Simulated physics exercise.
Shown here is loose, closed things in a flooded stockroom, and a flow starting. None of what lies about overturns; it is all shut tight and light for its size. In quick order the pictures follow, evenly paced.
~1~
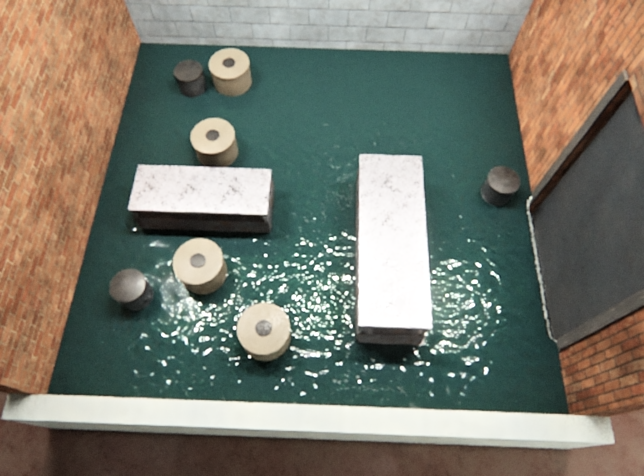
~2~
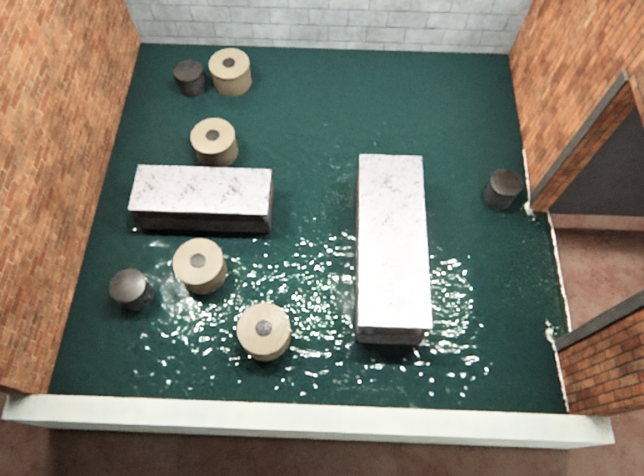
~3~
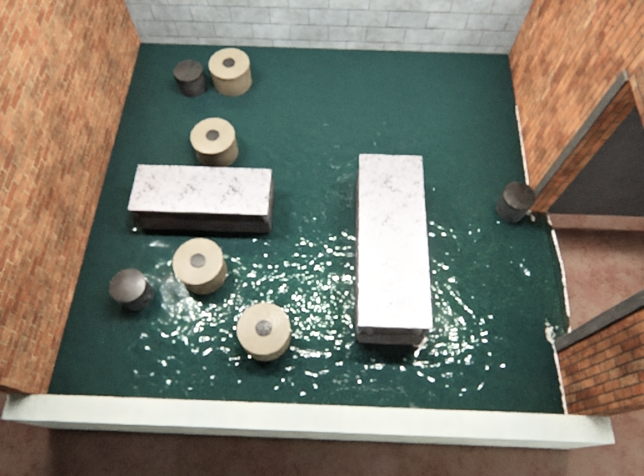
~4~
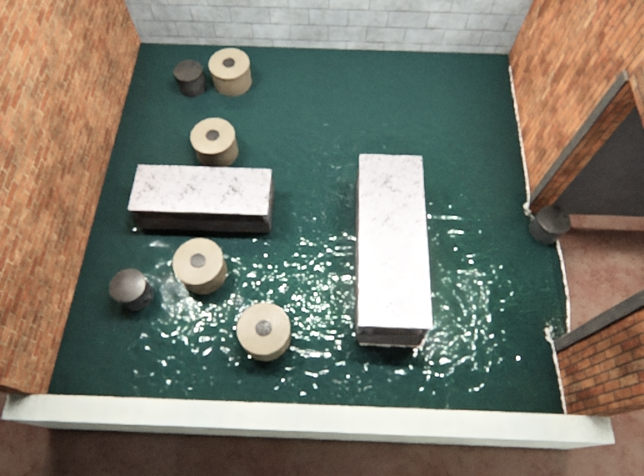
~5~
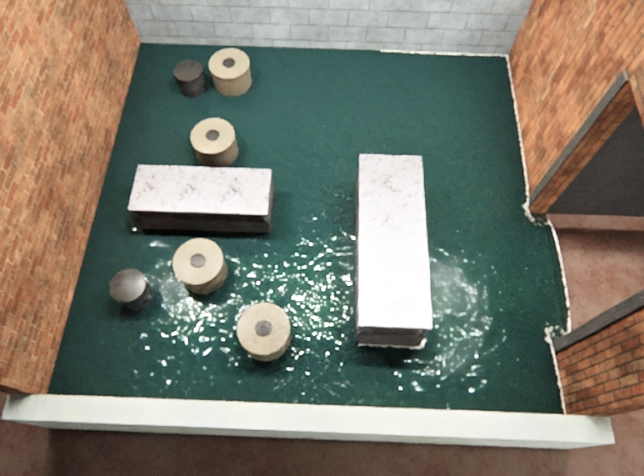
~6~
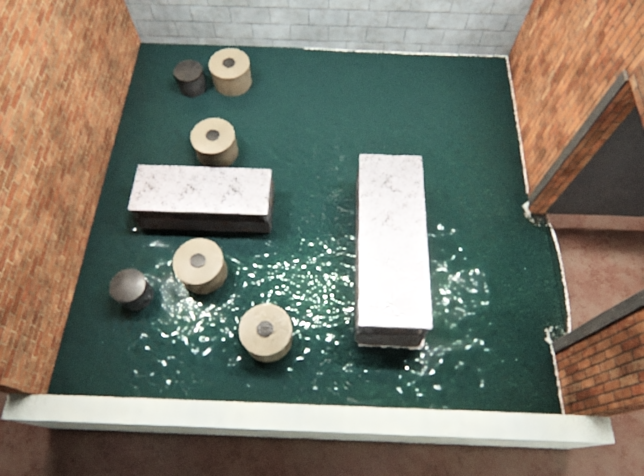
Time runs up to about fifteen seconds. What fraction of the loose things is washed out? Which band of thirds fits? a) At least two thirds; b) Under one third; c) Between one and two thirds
Under one third (b).
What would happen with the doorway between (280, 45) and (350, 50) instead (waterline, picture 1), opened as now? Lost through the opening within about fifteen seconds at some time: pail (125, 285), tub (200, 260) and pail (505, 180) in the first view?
For the three items in order: Contained, contained, contained.
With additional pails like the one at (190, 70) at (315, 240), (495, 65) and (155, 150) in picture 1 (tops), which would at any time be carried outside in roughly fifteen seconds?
Outcome for each, listed in order: Does not leave, leaves, does not leave.
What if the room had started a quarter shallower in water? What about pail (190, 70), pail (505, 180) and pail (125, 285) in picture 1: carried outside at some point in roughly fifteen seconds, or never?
Outcomes, first to last: Kept back, departed, kept back.
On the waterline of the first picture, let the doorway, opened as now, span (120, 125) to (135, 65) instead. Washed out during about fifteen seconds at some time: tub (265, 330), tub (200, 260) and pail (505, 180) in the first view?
Looking at them in turn, number one is held back, number two is held back, and number three is held back.
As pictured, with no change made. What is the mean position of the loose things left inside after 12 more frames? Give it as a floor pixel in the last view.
In the last view, somewhere about (279, 212).
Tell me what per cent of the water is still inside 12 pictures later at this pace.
72 in a hundred.
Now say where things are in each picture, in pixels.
The first frame shows a tub at (263, 328), afloat; a tub at (213, 136) floats; 0 of 7 have shifted.
The second frame shows a tub at (263, 328) floats; a tub at (213, 136) floats; 0 of 7 have shifted.
The third frame shows a tub at (263, 328), afloat; a tub at (213, 136), afloat; 1 of 7 have shifted.
The fourth frame shows a tub at (263, 328) floats; a tub at (213, 136) floats; 1 of 7 have shifted.
The fifth frame shows a tub at (264, 328) floats; a tub at (213, 136), afloat; 1 of 7 have shifted.
The sixth frame shows a tub at (265, 329) floats; a tub at (213, 136) floats; 1 of 7 have shifted.
A moment on, 1 of 7 are out; 6 afloat.
Next, 1 of 7 are out; 6 afloat.
Later, 2 of 7 are out; 5 afloat.
In the end, 2 of 7 are out; 5 afloat.
